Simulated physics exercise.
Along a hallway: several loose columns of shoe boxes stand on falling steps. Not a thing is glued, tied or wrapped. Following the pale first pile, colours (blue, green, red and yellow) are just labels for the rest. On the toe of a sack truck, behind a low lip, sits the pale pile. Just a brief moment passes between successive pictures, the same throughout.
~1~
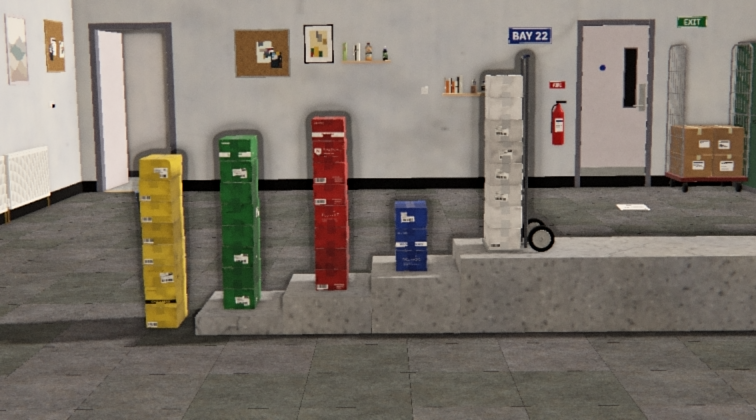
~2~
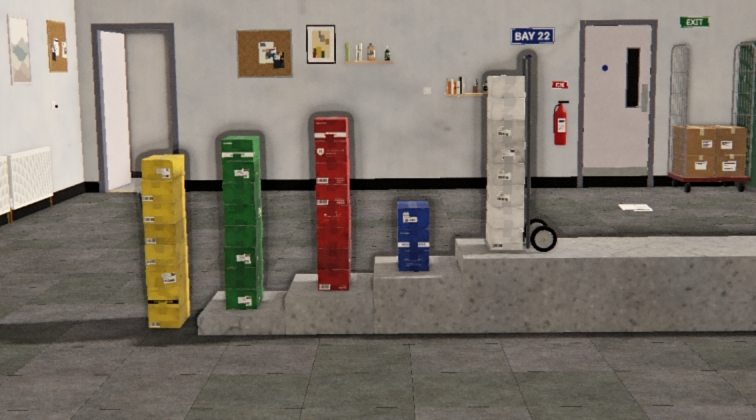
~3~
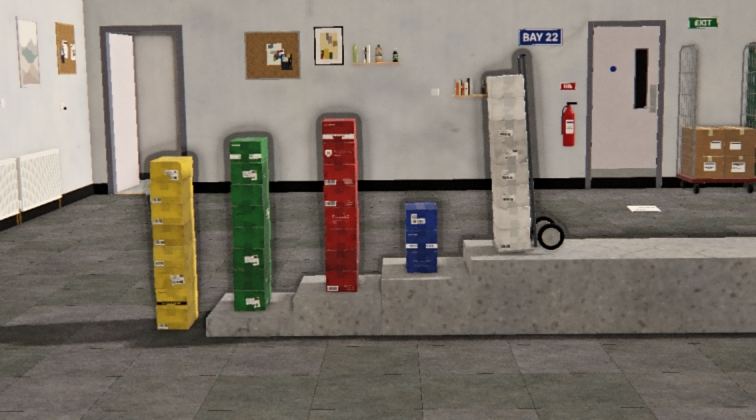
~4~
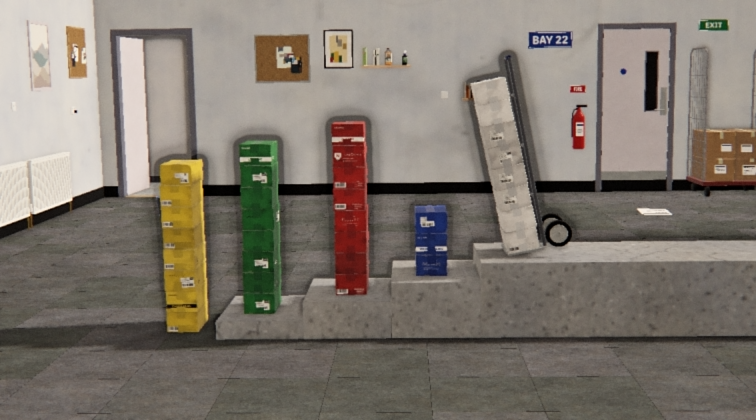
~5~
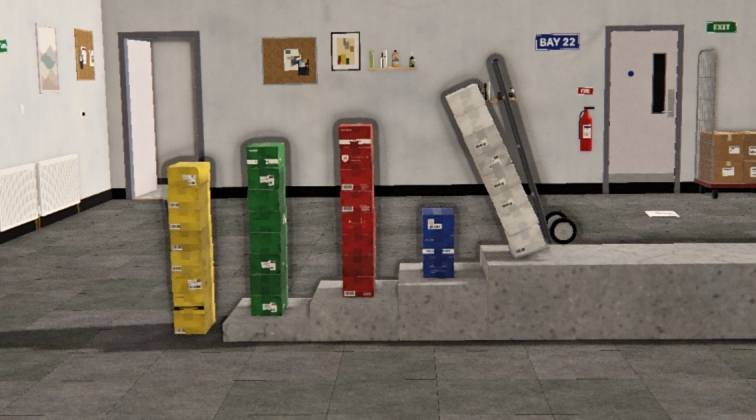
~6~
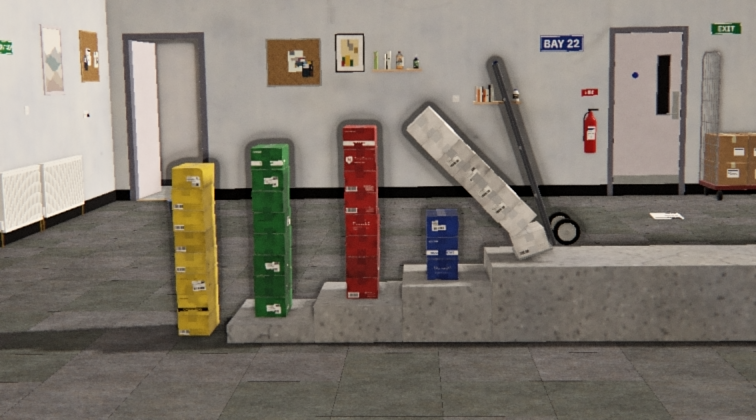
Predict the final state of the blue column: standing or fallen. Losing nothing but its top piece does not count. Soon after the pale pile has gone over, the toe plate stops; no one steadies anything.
It will go largely unharmed.
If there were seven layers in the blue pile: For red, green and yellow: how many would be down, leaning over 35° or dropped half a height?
Red: 8; green: 7; yellow: 8.
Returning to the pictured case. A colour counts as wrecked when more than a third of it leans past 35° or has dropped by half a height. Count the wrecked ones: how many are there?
Count: 3.
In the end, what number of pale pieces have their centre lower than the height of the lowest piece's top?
I make it 6 all told.
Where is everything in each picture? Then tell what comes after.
In the first frame (places mark the middle of the side facing us; the camera pans a little), truck frame (527, 96) level; top blue box (411, 219); top red box (328, 130); the rest undisturbed.
In the second frame, truck frame (529, 96) level; top blue box (414, 219).
In the third frame, truck frame (526, 95) rocked barely, top of the pale pile leaning barely; top blue box (422, 220); the rest undisturbed.
In the fourth frame, truck frame (517, 96) rocked a little, top of the pale pile leaning a little; top blue box (431, 223); the rest undisturbed.
In the fifth frame, truck frame (507, 98) rocked clearly, top of the pale pile leaning clearly; top blue box (438, 225); the rest undisturbed.
In the sixth frame, truck frame (508, 100) rocked clearly, top of the pale pile leaning well over; top blue box (442, 227); top yellow box (187, 179); the rest undisturbed.
Soon after the last picture, 7 of the pale pile down; none of the 3 blue boxes down (0 of 27 in all colours); top blue box shifted a little; top red box leaning a little.
A little later, 7 of the pale pile down; none of the 3 blue boxes down (8 of 27 in all colours); top blue box shifted a little; top red box leaning well over, about its own height lower.
Later still, 7 of the pale pile down; none of the 3 blue boxes down (17 of 27 in all colours); top blue box shifted a little; top red box leaning well over, some three heights lower.
After that, 7 of the pale pile down; none of the 3 blue boxes down (21 of 27 in all colours); top blue box shifted a little; top yellow box on its side.
At rest, 7 of the pale pile down; none of the 3 blue boxes down (21 of 27 in all colours); top blue box shifted a little; top green box on its side. As the last picture would show them, middles, top blue box near (438, 223).
